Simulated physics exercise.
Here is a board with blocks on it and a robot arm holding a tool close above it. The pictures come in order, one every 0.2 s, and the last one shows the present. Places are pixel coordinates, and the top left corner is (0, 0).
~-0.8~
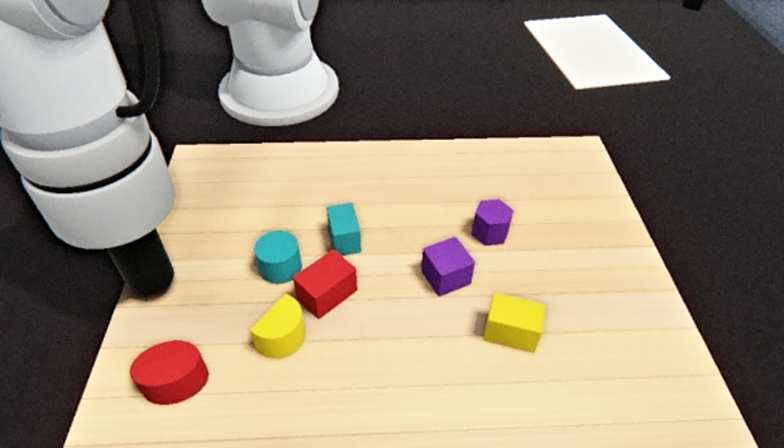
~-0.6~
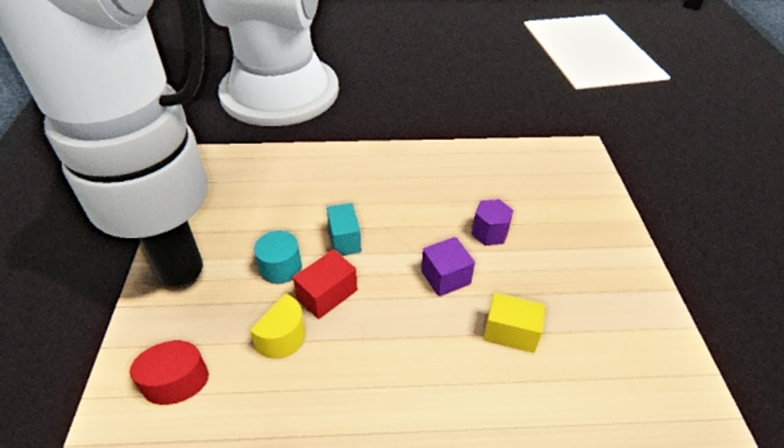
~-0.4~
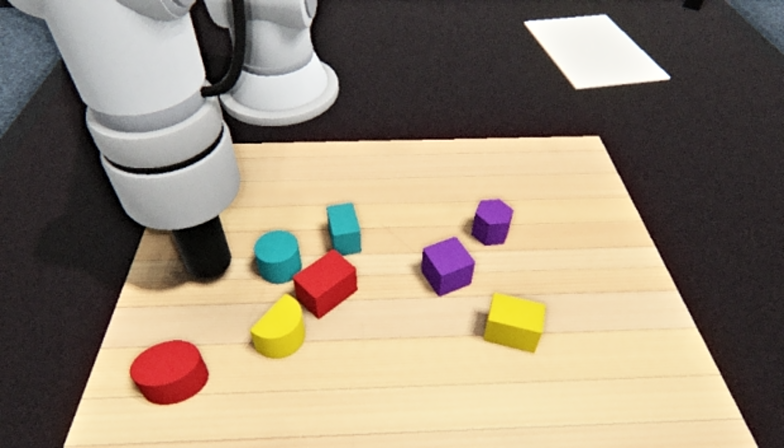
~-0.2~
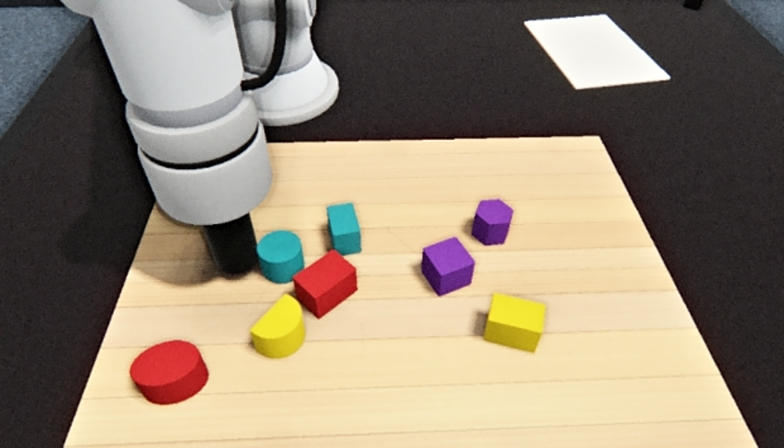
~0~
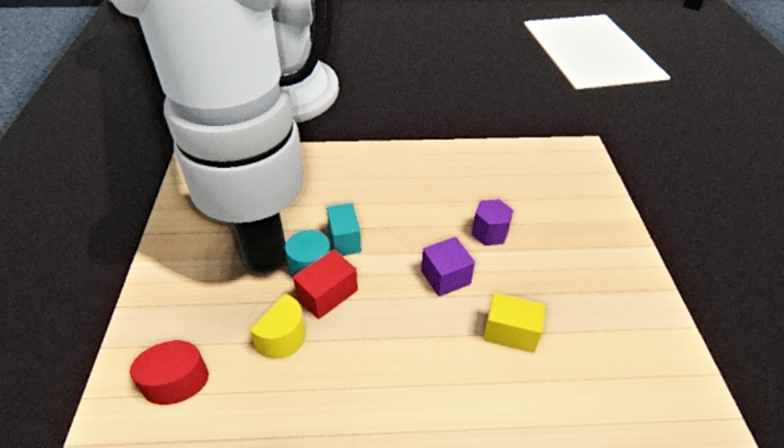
A pale wooden board lies on a dark surface, seen from above at an angle by a still camera. Turquoise, red and yellow blocks sit on its left and middle, with two purple blocks and a yellow one farther right and a white sheet beyond. From the left edge, a white robot arm slides its black tool rightward, then pushes the round turquoise block right toward the turquoise rectangle.
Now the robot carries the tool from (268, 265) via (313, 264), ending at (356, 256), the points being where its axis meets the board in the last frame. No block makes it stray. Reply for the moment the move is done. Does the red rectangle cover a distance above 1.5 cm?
No, that is not how it ends up.
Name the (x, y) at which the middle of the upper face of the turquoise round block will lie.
The centre of its top face lies at (397, 244).
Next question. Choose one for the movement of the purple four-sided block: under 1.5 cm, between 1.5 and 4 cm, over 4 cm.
The answer here is less than 1.5 cm.
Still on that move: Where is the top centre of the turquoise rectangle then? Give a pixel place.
In the picture, that point is around (362, 209).
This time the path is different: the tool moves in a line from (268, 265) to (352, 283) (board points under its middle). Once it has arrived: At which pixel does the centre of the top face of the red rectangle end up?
The middle of the upper face of the red rectangle will lie at about (347, 294) in the picture.
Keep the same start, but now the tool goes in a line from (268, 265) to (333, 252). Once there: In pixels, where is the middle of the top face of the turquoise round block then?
The top centre is at (369, 244).
On the path given first. Halfway along, tool (312, 254); turquoise round block (354, 243); red rectangle (334, 278), turned 30° clockwise; turquoise rectangle (355, 215), turned 55° anticlockwise.
At the end, tool (356, 246); yellow half-round block still; turquoise round block (397, 244); red rectangle (335, 278), turned 35° clockwise; turquoise rectangle (362, 209), turned 70° anticlockwise; purple four-sided block still.
